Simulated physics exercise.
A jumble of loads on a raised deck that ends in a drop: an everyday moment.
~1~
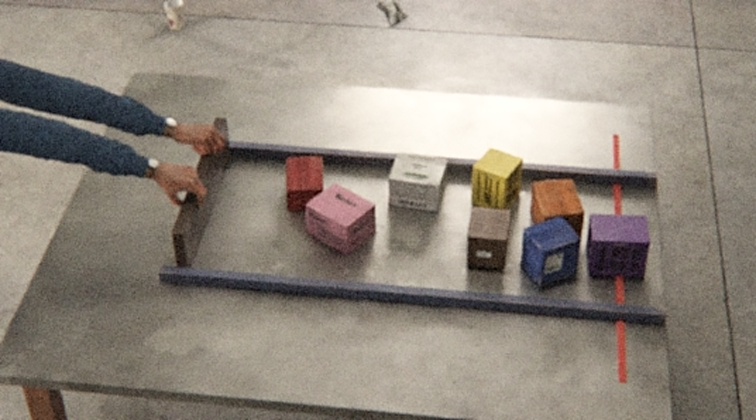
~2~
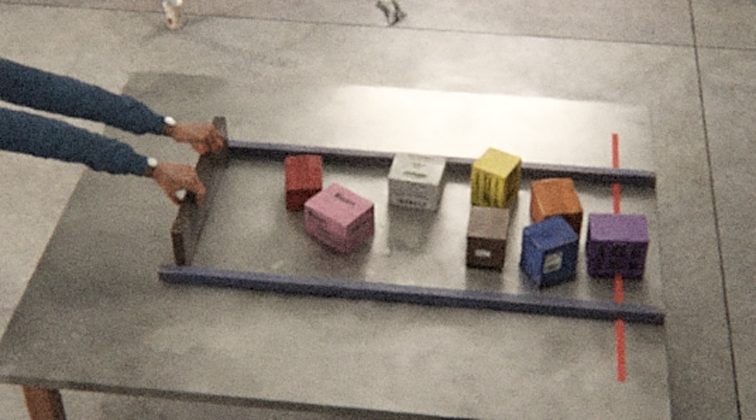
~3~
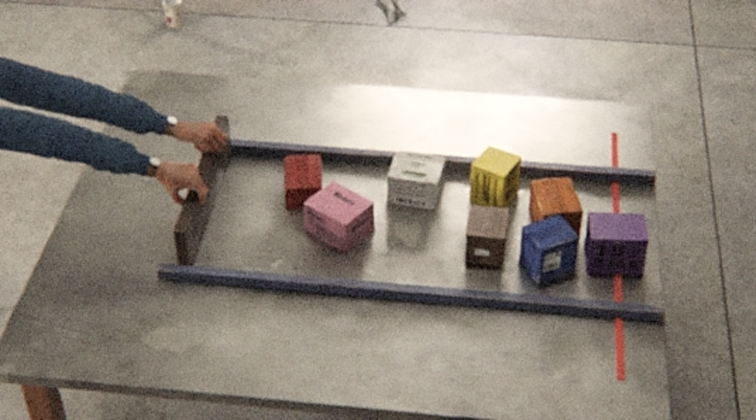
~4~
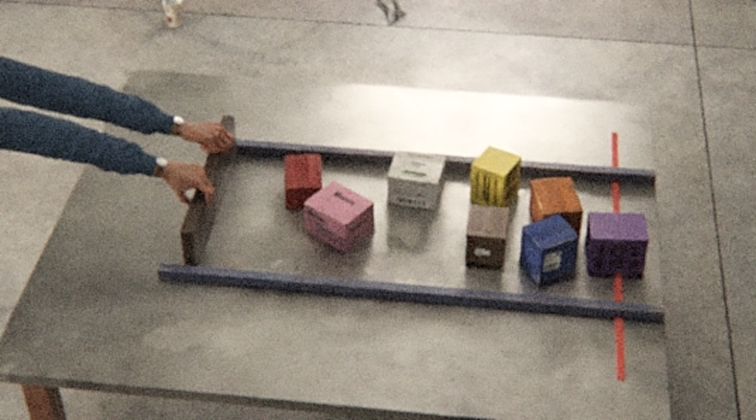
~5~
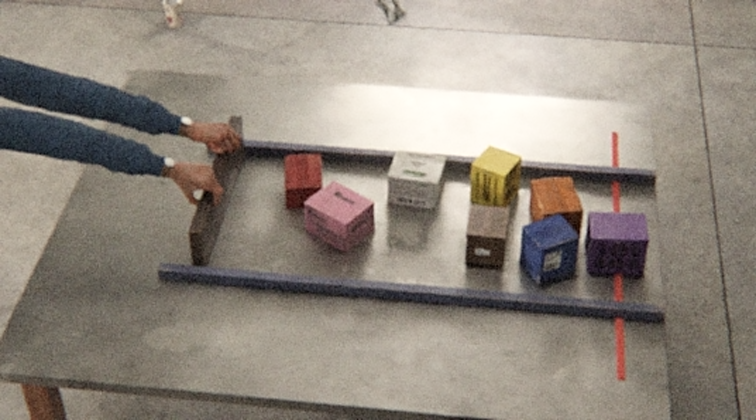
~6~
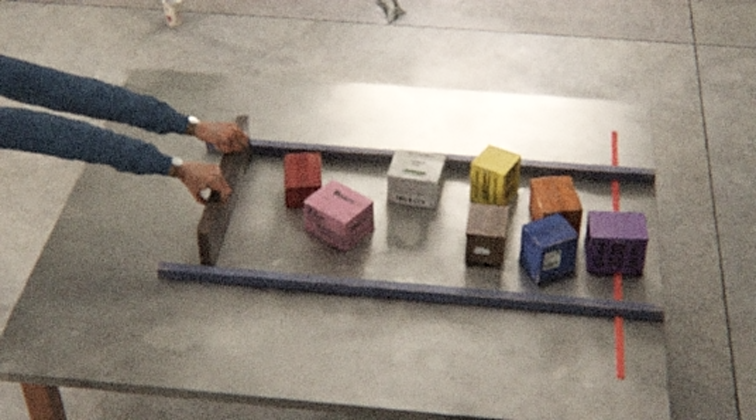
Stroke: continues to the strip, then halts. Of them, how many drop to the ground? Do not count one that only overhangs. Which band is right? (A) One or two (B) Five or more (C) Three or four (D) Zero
Five or more.
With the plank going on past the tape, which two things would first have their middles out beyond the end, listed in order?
The purple crate comes first and the yellow crate second.
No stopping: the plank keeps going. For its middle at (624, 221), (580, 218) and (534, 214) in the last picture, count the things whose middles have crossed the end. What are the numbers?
6, 4 and 1.
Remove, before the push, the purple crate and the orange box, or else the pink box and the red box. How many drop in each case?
The number fallen is 4, and in the other try 4.
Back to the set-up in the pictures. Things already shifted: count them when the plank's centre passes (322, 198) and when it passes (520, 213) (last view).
2 and 8.
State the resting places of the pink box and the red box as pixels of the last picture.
The pink box at (643, 252), the red box at (636, 207).
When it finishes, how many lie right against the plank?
Contact count: 2.
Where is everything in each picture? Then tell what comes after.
In the first picture, purple crate (617, 245); orange box (557, 212); blue box (550, 251); plank (203, 192); tape (619, 245).
In the second picture, orange box (556, 211); yellow crate (496, 180).
In the third picture, blue box (549, 250); pink box (340, 217).
In the fourth picture, purple crate (616, 243); plank (211, 190).
In the fifth picture, orange box (556, 209); red box (304, 181).
In the sixth picture, purple crate (615, 242); orange box (555, 208); blue box (548, 248); plank (226, 190); tape (617, 241).
A little later, none off yet; purple crate at rest near (615, 242); orange box at rest near (555, 208); blue box at rest near (548, 248).
Next, none off yet; purple crate at rest near (617, 244); orange box shifted a little near (584, 211); blue box shifted a little near (555, 249).
Later still, one off so far; purple crate dropping near (705, 343); orange box shifted well along near (645, 218); blue box shifted well along near (651, 264).
When it is over, the number that fall off is five or more; down, white box, brown tote, yellow crate, blue box, orange box and purple crate.
